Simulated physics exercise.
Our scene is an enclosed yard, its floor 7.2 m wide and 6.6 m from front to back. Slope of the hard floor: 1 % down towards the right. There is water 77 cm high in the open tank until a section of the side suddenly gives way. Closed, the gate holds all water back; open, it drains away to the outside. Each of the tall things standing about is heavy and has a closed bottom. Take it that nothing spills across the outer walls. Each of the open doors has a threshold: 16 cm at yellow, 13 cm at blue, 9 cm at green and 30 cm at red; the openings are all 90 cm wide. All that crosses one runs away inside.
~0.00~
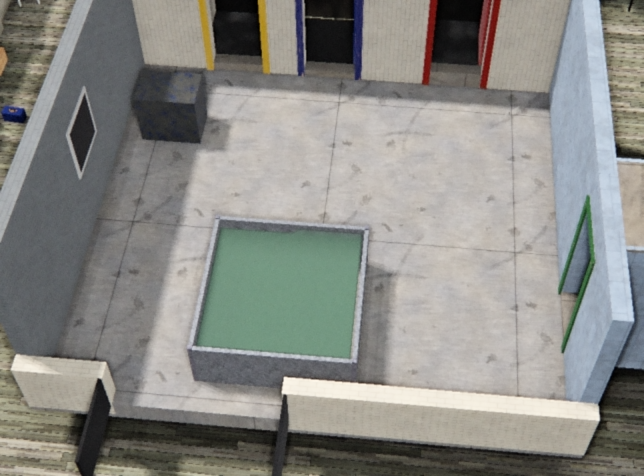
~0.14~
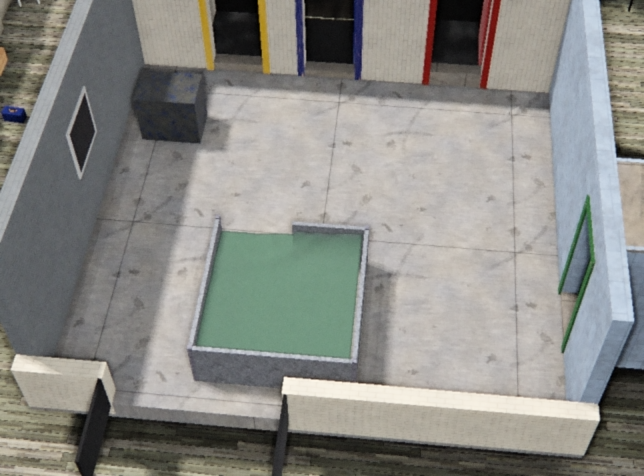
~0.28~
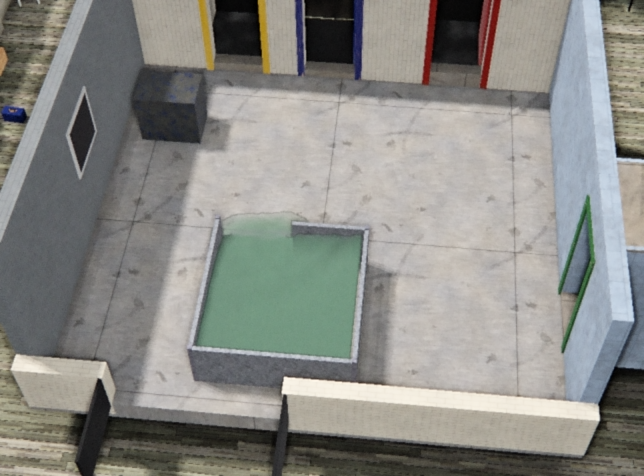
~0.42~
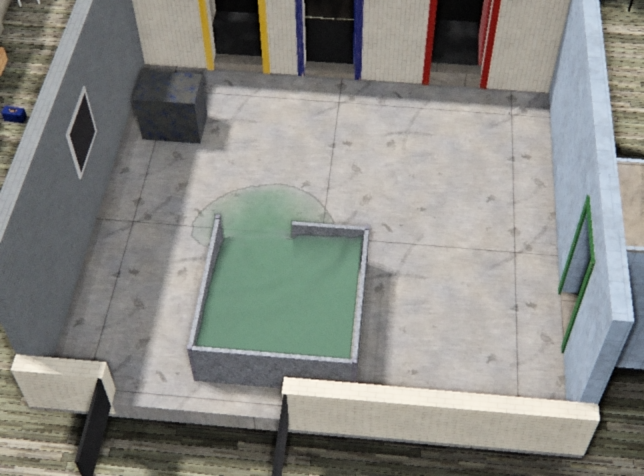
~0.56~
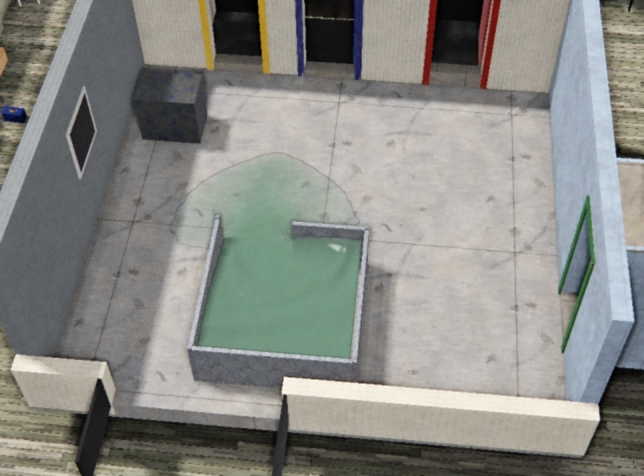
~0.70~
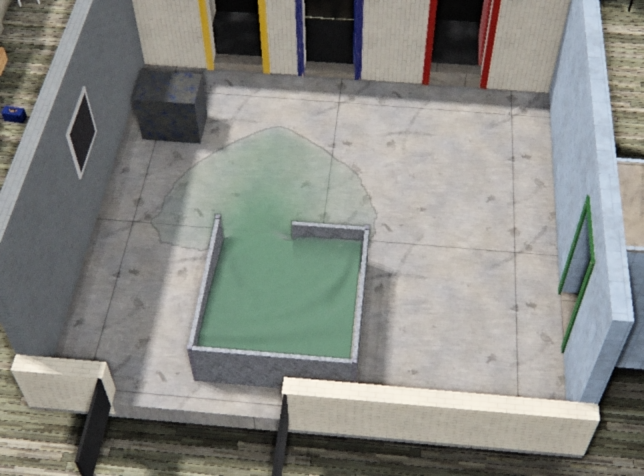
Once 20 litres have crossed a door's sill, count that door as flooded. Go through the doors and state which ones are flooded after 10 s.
Going through them: The yellow door counts as flooded; the blue door counts as flooded; the green door does not count as flooded; the red door does not count as flooded.
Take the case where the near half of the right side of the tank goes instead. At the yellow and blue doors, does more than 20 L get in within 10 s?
Lab note: Vs limit, yellow door inside limit; blue door inside limit.
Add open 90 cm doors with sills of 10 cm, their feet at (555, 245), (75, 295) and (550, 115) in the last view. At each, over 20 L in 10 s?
Door 1: Lower; door 2: Lower; door 3: Higher.
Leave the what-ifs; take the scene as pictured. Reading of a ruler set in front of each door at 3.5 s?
Depth readings (cm): Yellow = 23; blue = 21; green = 0; red = 11.
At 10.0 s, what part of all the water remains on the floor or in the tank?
Still there: Roughly 88 %.
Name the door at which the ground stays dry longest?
Lab note: Last arrival at the green door.
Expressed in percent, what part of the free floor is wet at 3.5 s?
Some 50 per cent of it.
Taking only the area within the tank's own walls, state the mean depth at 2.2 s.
Mean depth: About 44 cm.
After 1.4 s water covers 35 % of the floor and is deepest (42 cm) near (253, 245); yellow door 21 cm at the sill, 0 L in, blue door 18 cm at the sill, 1 L in, green door not reached, red door not reached.
After 2.2 s water covers 40 % of the floor and is deepest (34 cm) near (233, 74); yellow door 33 cm at the sill, 41 L in, blue door 27 cm at the sill, 35 L in, green door not reached, red door 8 cm at the sill, 0 L in.
After 3.5 s water covers 50 % of the floor and is deepest (27 cm) near (547, 97); yellow door 23 cm at the sill, 133 L in, blue door 21 cm at the sill, 103 L in, green door not reached, red door 11 cm at the sill, 0 L in.
After 6.0 s water covers 75 % of the floor and is deepest (20 cm) near (516, 94); yellow door 18 cm at the sill, 159 L in, blue door 14 cm at the sill, 134 L in, green door 3 cm at the sill, 0 L in, red door 9 cm at the sill, 0 L in.
After 10.0 s water covers 95 % of the floor and is deepest (16 cm) near (549, 118); yellow door 7 cm at the sill, 162 L in, blue door 9 cm at the sill, 136 L in, green door 6 cm at the sill, 0 L in, red door 8 cm at the sill, 0 L in.
